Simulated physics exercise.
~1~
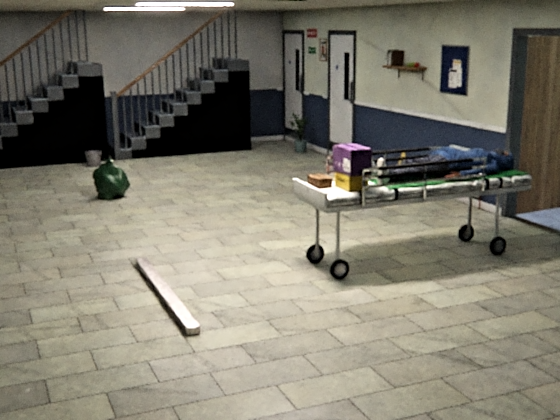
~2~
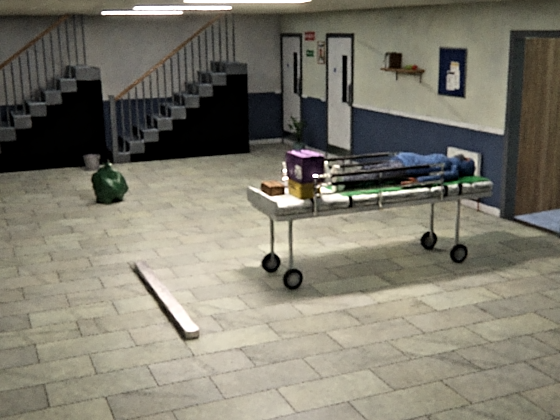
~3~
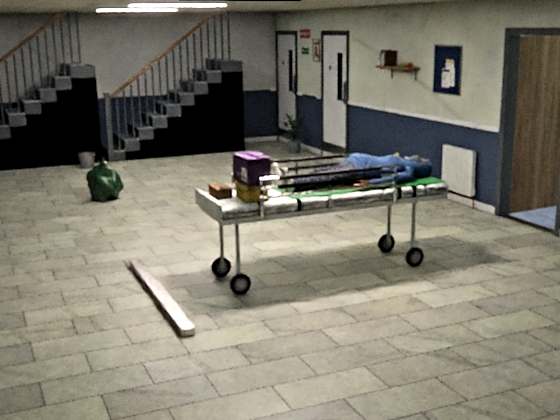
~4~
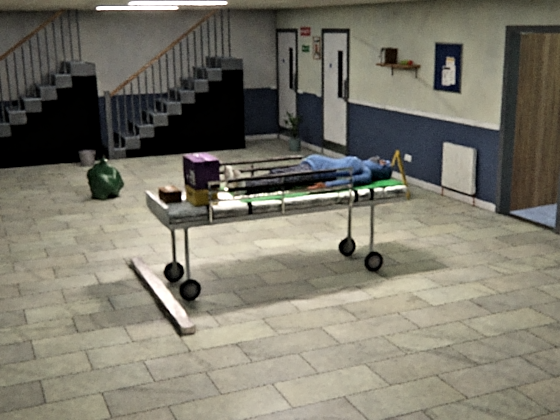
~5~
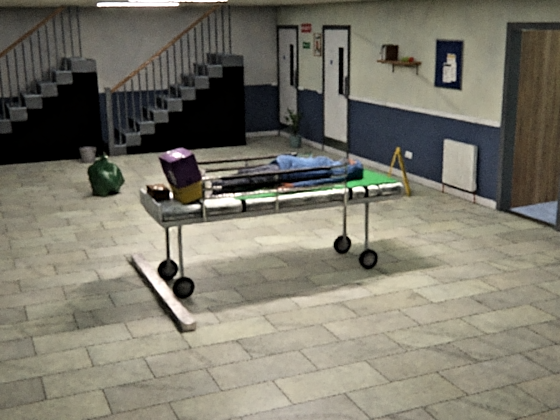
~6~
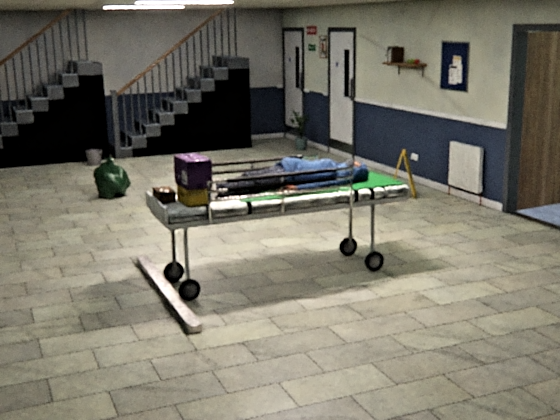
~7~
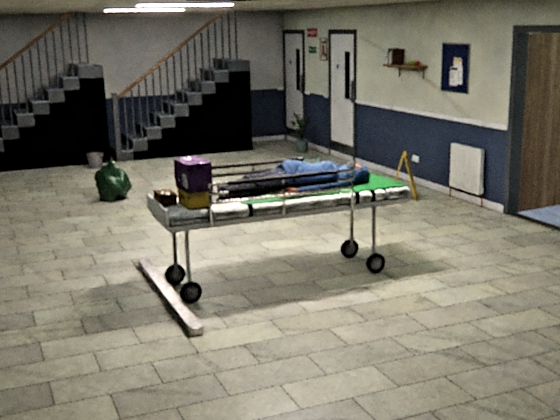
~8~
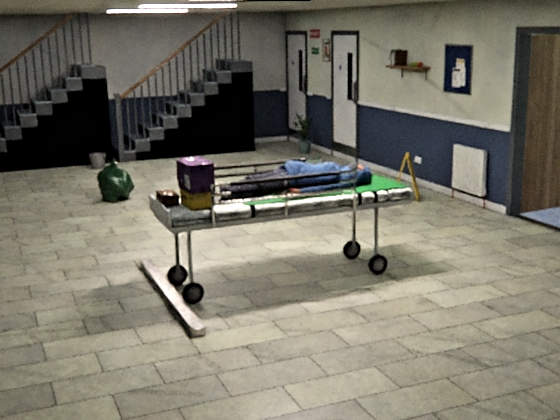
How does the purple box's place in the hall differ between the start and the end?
At the start the purple box is well to the right of the pale strip on the floor, in front of the white doors. By the end it is farther left, above the strip and closer to the green bag, still on the gurney.
